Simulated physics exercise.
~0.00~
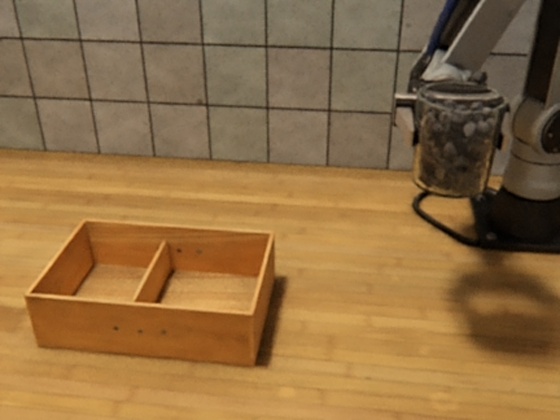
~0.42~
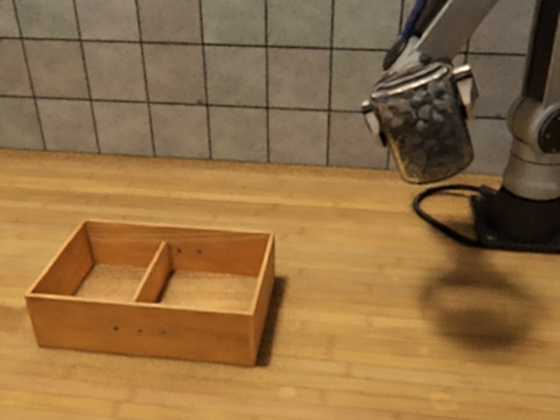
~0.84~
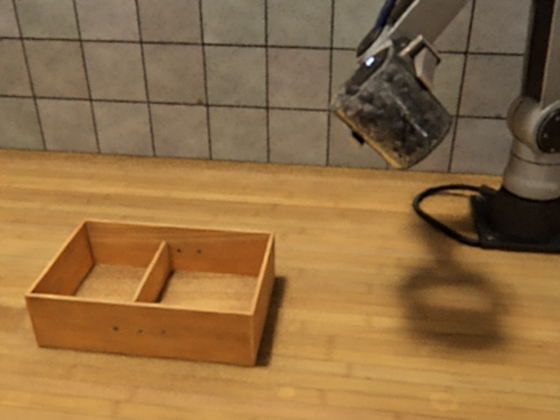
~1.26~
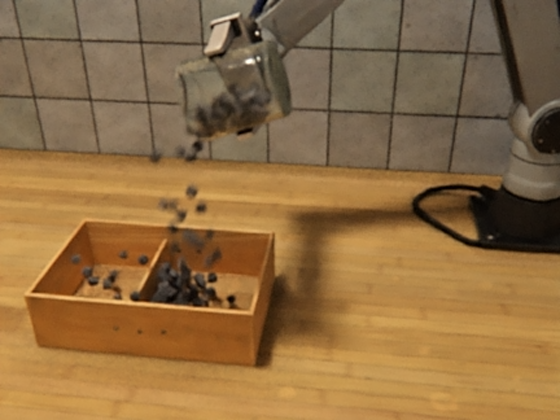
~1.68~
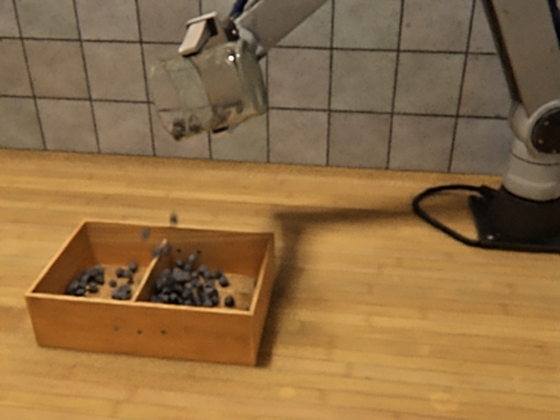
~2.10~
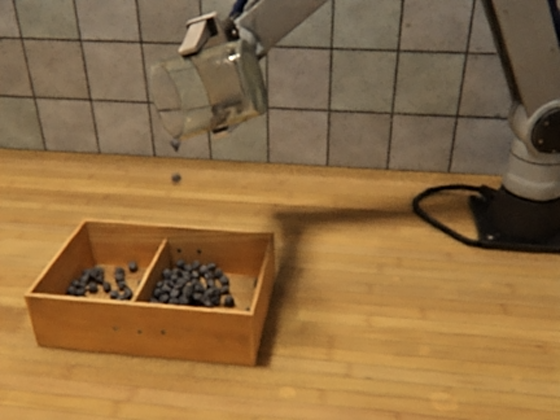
On a wooden counter before a tiled wall, a robot arm carries a clear cup of dark pebbles leftward, tips it over a divided wooden box and pours, scattering them into both compartments, with more in the right one, and the cup ends tilted and nearly empty above.
